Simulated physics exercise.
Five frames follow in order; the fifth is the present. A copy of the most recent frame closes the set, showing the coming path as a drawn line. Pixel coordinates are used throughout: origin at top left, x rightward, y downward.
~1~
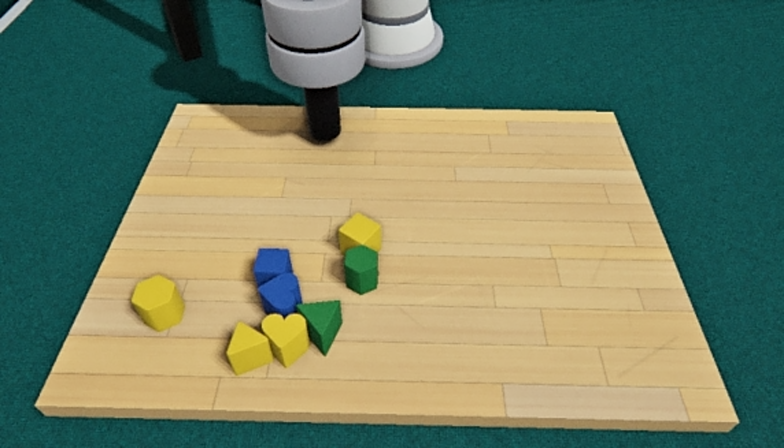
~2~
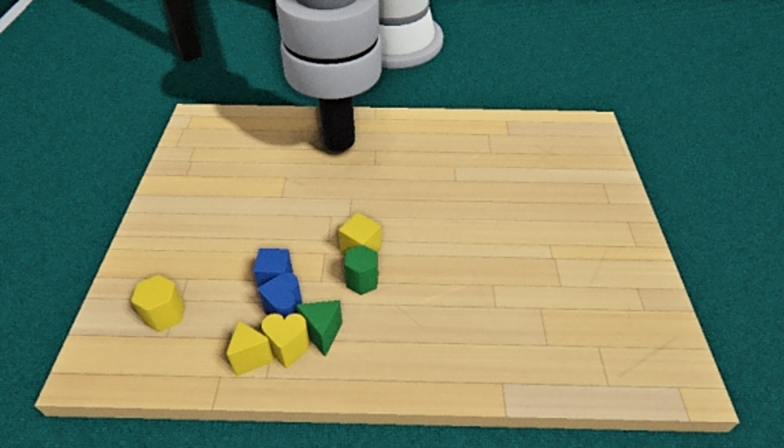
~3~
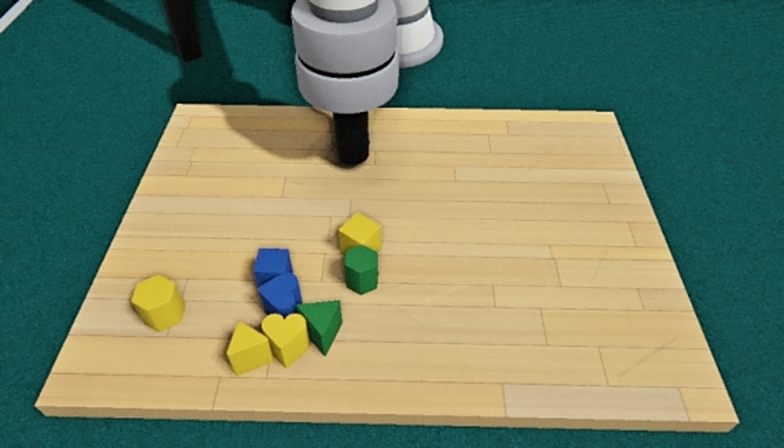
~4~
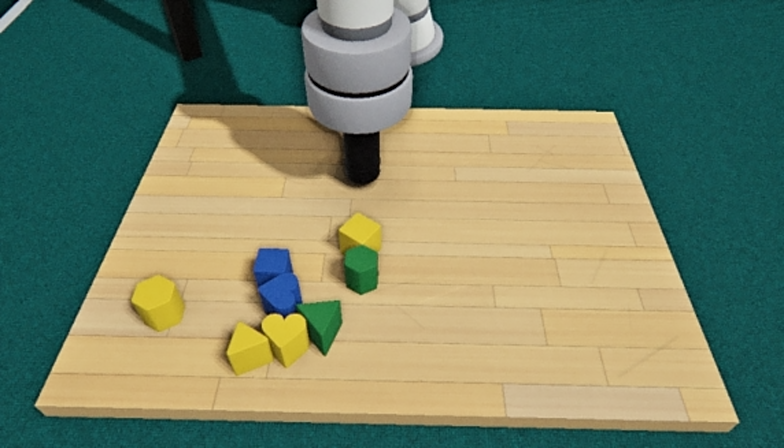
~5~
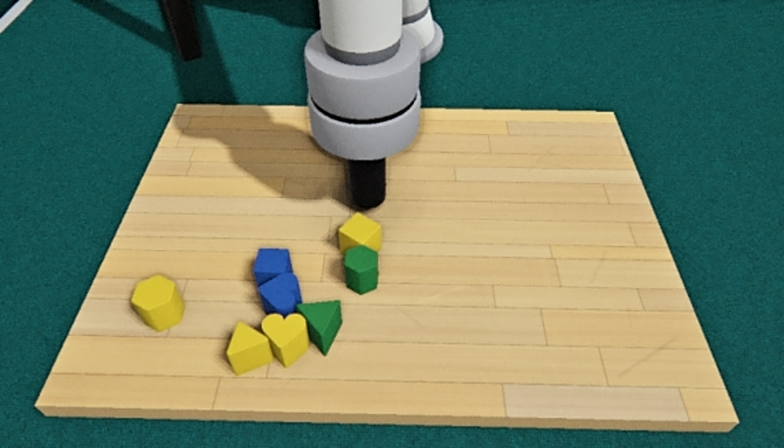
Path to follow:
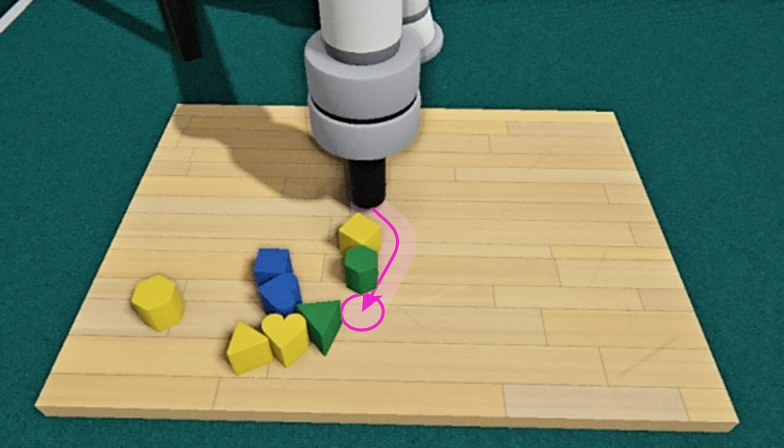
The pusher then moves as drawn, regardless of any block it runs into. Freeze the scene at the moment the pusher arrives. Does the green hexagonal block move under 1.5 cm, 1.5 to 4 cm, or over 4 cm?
If I had to pick, the green hexagonal block travels beyond 4 cm here.
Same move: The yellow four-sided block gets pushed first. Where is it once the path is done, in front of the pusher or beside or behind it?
The pusher has lost it.
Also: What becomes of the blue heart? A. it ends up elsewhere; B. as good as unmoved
B
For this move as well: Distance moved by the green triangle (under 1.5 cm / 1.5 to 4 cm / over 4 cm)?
Once the path ends, it will sit under 1.5 cm from where it is now.
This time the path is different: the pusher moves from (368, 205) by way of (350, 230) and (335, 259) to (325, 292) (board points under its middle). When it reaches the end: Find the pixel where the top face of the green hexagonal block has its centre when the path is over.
When the path ends, it will be at (384, 284).
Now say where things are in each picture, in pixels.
The first frame shows pusher tip (325, 132); block tops, blue heart (280, 290); green triangle (319, 313); yellow four-sided block (360, 227); green hexagonal block (361, 258).
The second frame shows pusher (339, 142); blocks unchanged.
The third frame shows pusher (353, 155); blocks unchanged.
The fourth frame shows pusher (363, 173); blocks unchanged.
The fifth frame shows pusher (368, 197); blue heart (280, 290); green triangle (319, 313); yellow four-sided block (360, 227); green hexagonal block (361, 258).
Path on the board, from (368, 205) via (396, 234) and (385, 271), ending at (362, 312).
On the path given first. One third of the way, pusher (396, 227); nothing pushed yet.
Two thirds of the way, pusher (385, 264); yellow four-sided block (350, 234), turned 60° clockwise; green hexagonal block (353, 266).
At the end, pusher (362, 304); blue heart in place; green triangle in place; yellow four-sided block (350, 235), turned 65° clockwise; green hexagonal block (322, 285), turned 60° clockwise.
